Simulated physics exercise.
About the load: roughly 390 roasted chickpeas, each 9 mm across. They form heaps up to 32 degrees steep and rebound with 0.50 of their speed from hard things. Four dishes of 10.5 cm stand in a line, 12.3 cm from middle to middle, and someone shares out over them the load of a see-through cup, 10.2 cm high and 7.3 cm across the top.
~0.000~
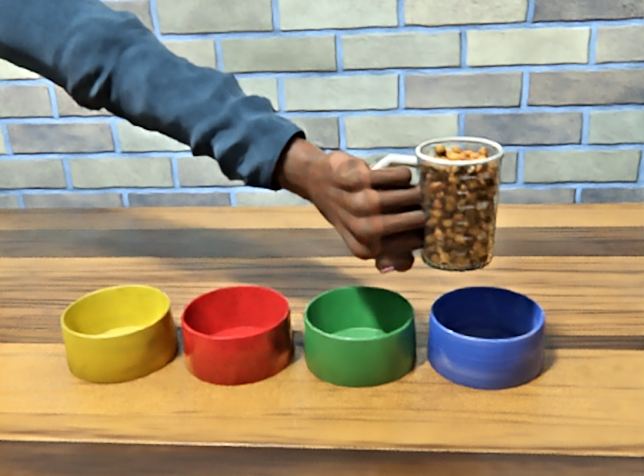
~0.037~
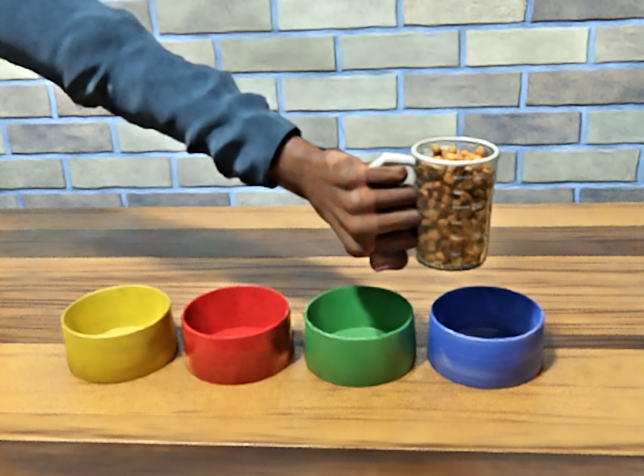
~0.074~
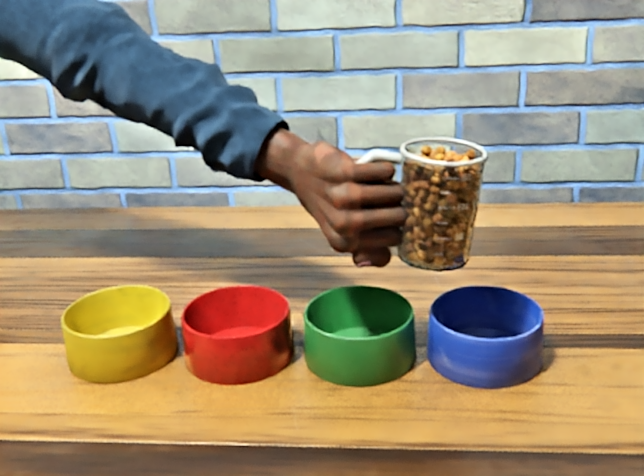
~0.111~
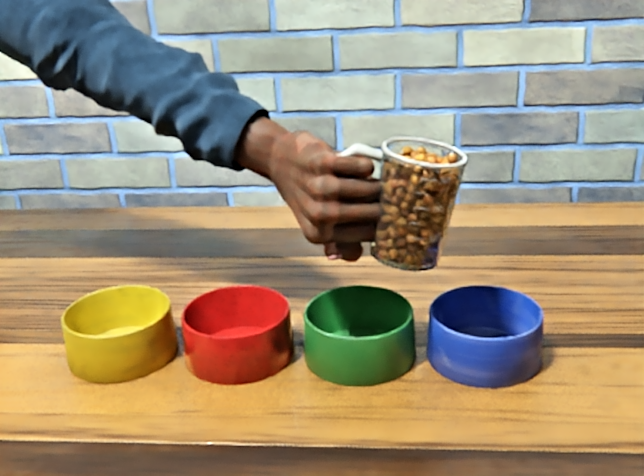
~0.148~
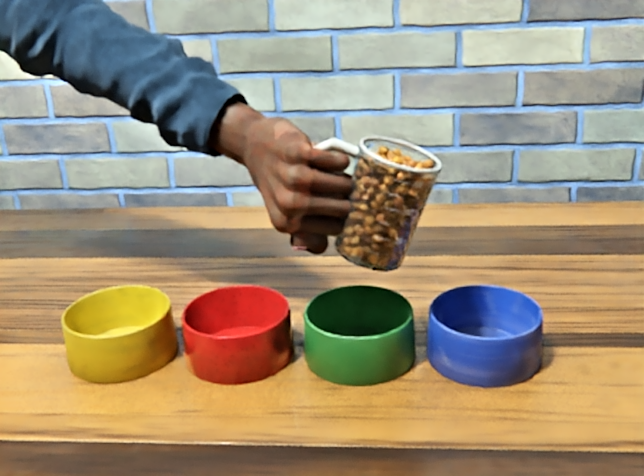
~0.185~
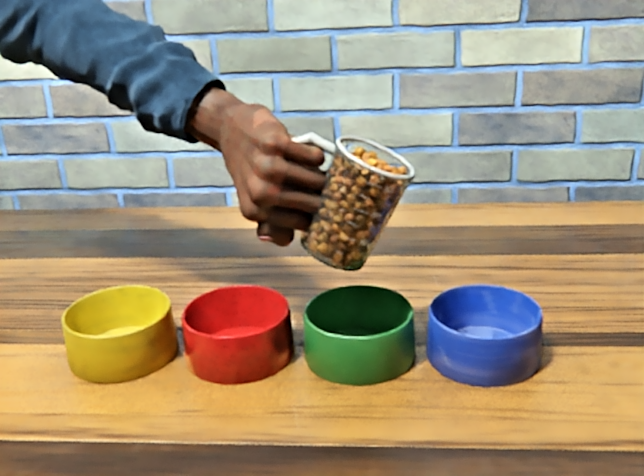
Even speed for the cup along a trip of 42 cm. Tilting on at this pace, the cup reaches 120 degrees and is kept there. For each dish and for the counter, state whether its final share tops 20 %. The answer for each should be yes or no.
Red - no, blue - no, green - no, yellow - yes, counter - no.
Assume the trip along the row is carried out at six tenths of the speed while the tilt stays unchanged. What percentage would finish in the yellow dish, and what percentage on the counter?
Yellow: 50; counter: 20.
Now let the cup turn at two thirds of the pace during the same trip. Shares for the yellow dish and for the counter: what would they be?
Yellow 100; counter 0.
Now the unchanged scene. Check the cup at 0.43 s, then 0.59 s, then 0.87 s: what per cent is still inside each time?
Series: 100 / 90 / 55 per cent.
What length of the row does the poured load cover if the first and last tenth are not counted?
I'd put it near 6 cm.
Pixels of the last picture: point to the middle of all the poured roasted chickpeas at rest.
In the last view, approximately (117, 332).
After 0.43 s, tilt 74 degrees; cup holds 100 %.
Then, at 0.59 s, tilt 106 degrees; cup holds 90 %, yellow 5 %.
After 0.87 s, tilt 120 degrees; cup holds 55 %, yellow 30 %.
In the end, at 1.7 s, red 0 %, blue 0 %, green 0 %, yellow 95 %, counter 5 %.
